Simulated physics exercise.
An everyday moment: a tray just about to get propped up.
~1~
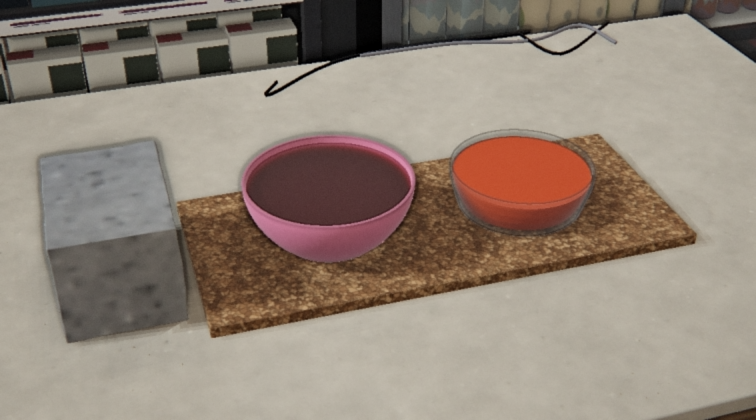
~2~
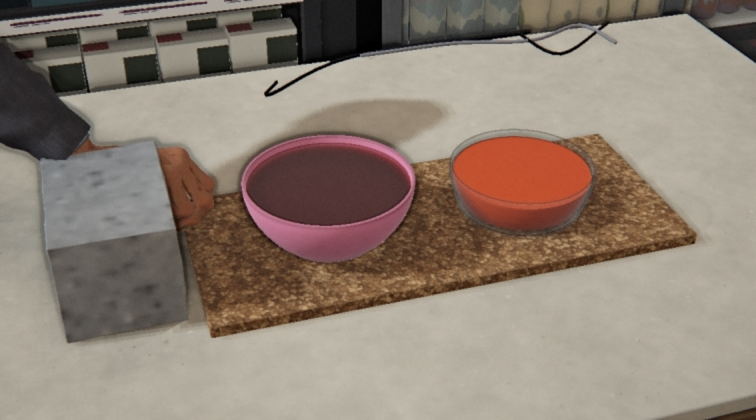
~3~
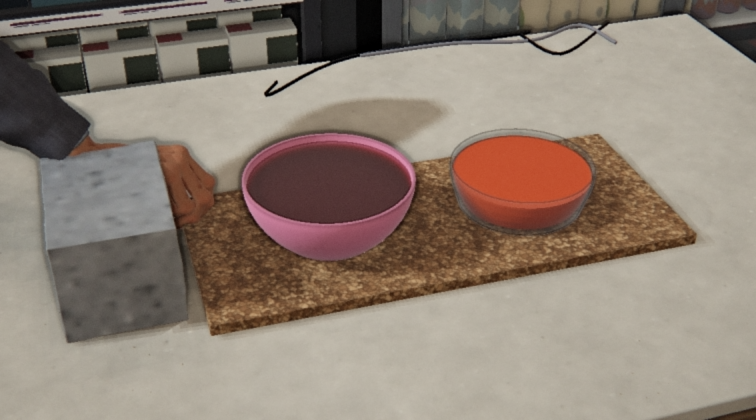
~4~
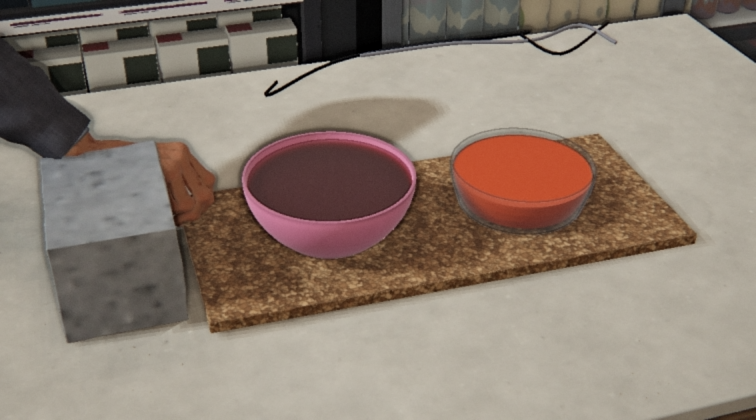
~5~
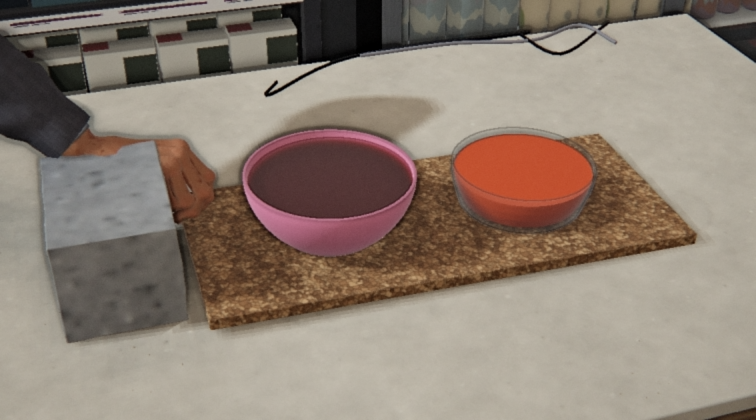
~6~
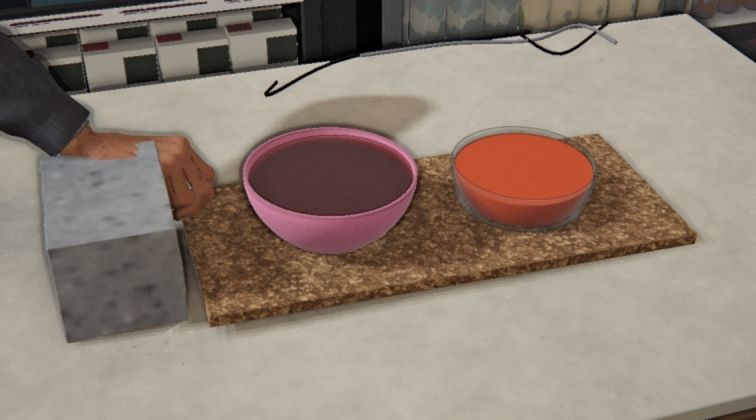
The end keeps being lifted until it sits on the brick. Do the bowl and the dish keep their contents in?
My prediction: Bowl: Runs over; dish: Runs over.
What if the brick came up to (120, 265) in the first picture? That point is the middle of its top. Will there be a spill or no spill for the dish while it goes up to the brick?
Keeps every drop.
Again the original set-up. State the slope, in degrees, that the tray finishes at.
Some 13 degrees.
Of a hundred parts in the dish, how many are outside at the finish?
About 30%.
Shortly, the tray slopes by about 7°; bowl, it has lost some; dish, none is lost.
Then, the tray slopes by about 15°; bowl, it has lost some; dish, it has lost some.
At the finish, the tray slopes by about 13°, resting on the brick; bowl, it has lost some; dish, it has lost some.
